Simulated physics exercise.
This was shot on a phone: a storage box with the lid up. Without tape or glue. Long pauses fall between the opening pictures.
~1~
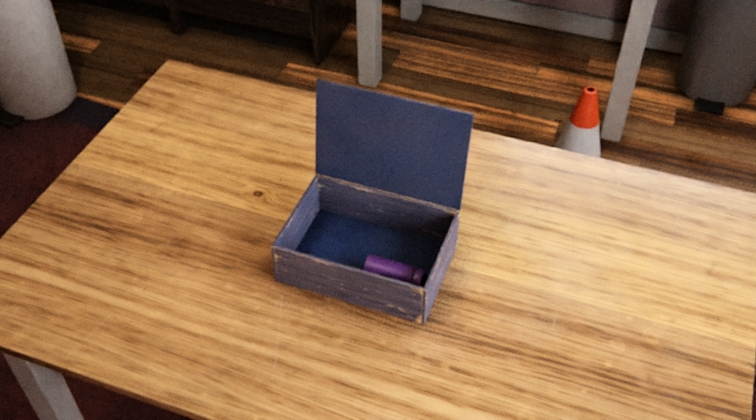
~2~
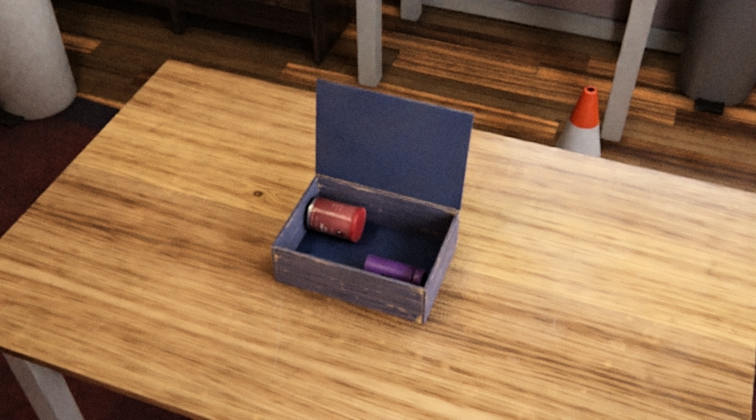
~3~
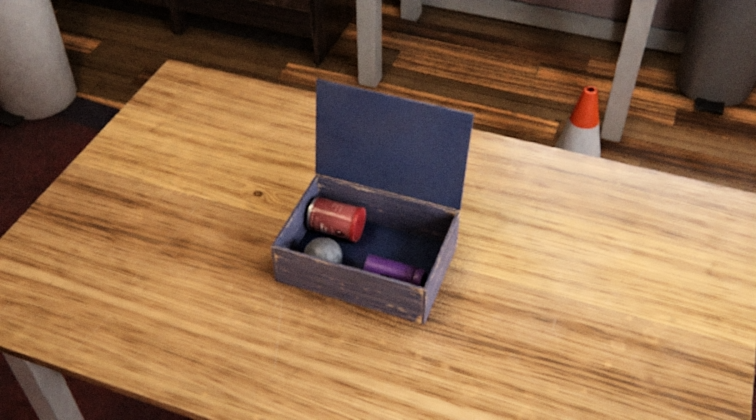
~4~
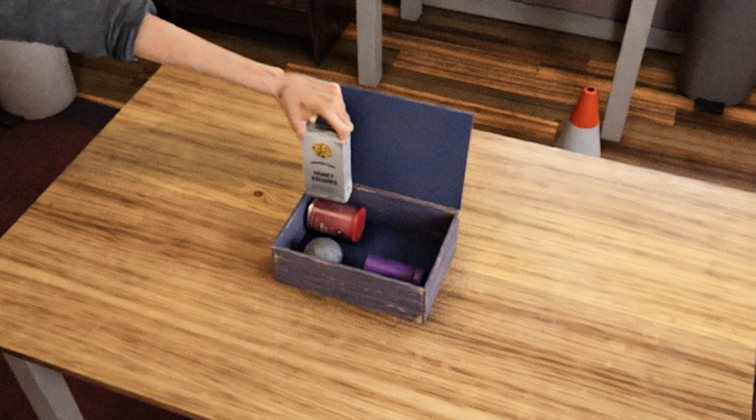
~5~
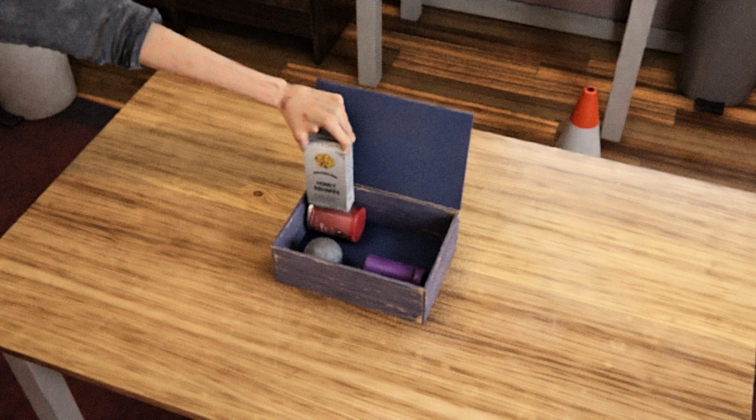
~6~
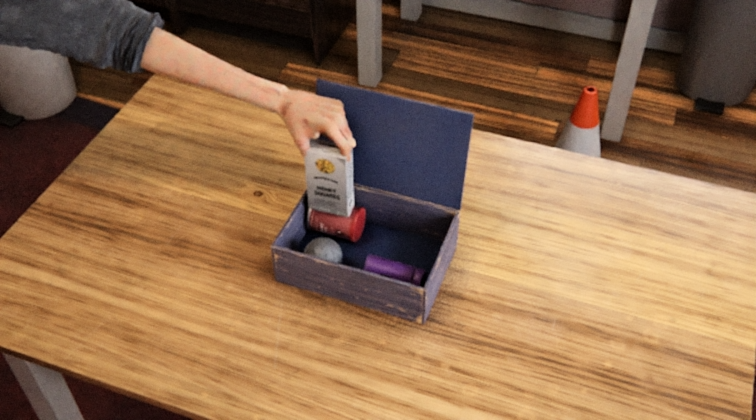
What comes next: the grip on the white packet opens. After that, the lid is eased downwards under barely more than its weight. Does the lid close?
No.
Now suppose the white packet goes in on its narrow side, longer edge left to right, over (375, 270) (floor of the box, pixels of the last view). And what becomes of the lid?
Then the lid comes down fully.
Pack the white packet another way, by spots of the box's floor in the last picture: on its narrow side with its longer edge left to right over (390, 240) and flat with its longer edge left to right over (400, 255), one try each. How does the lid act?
On the first try the lid goes all the way down, and on the second it goes all the way down.
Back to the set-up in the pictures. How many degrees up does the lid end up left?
I'd say roughly 12 degrees above the rim.
Then, 0.90 s later than the last frame, lid starting down; white packet tilted by 65° near (317, 230).
Then, 1.80 s later than the last frame, lid 47° above the rim; white packet tilted by 63° near (316, 230).
Then, 2.90 s later than the last frame, lid 11° above the rim; white packet tilted by 74° near (314, 229).
When it is over, lid 11° above the rim; lying over in the box, white packet; the other 3 as before. End places, in pixels of the last picture, white packet near (313, 229).
